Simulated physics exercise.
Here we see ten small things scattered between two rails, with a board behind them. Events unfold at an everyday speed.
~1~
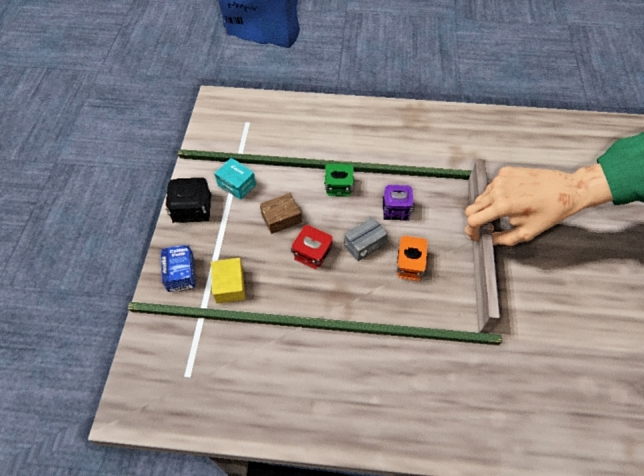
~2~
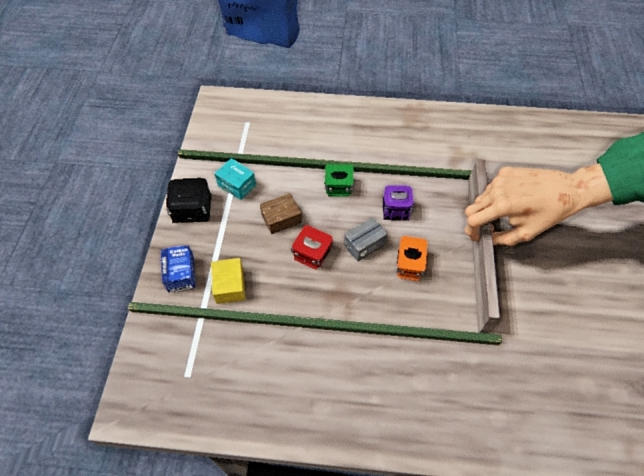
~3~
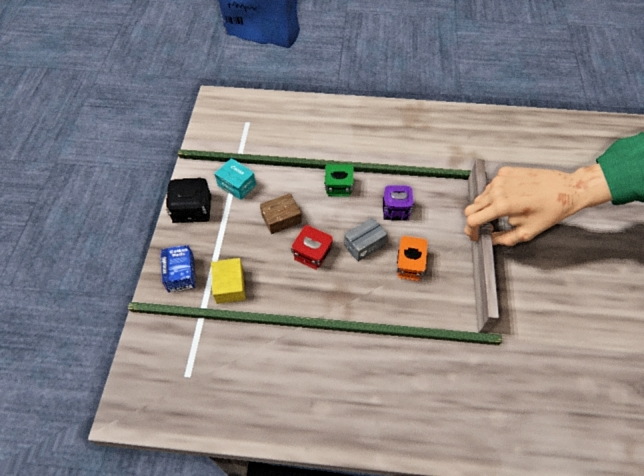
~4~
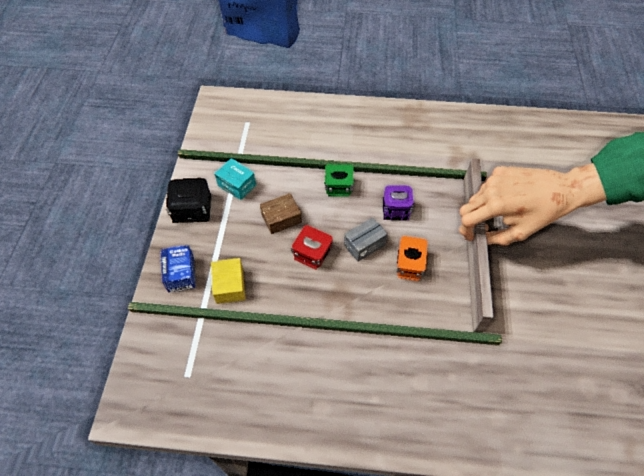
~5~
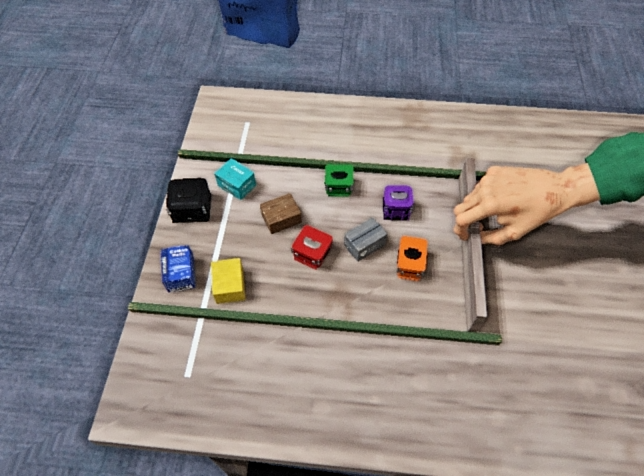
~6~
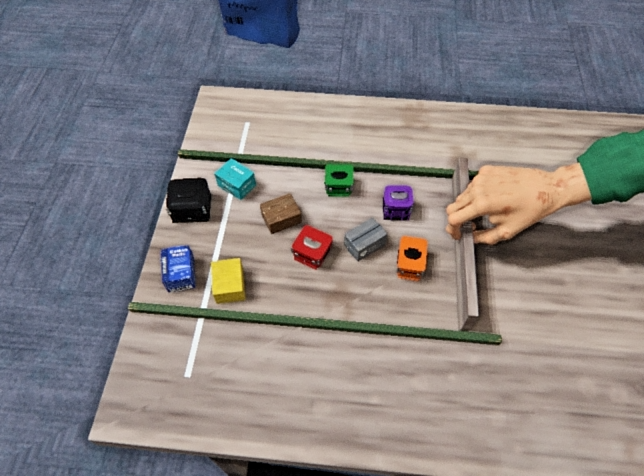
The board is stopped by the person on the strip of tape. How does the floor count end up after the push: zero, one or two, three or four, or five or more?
Most likely just one, perhaps two, will tumble off the end.
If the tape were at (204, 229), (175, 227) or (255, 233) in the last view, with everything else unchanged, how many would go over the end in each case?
Try by try, 2, 5 and 0.
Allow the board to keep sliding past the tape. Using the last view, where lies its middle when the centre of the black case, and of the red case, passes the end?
The black case gives roughly (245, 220), the red case roughly (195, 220).
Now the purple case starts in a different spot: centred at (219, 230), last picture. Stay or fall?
From that start the object is safe.
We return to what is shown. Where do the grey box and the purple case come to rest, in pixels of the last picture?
The grey box stops around (207, 211); the purple case around (215, 190).
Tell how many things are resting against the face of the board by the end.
That comes to 5.
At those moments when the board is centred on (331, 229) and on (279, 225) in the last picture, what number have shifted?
First 6, then 6.
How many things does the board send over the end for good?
Counted up, you get 1.
Soon after, none off yet; black case at rest near (189, 200); blue box at rest near (178, 269); turquoise box at rest near (236, 179).
In the end, the number that fall off is one or two; gone, black case.
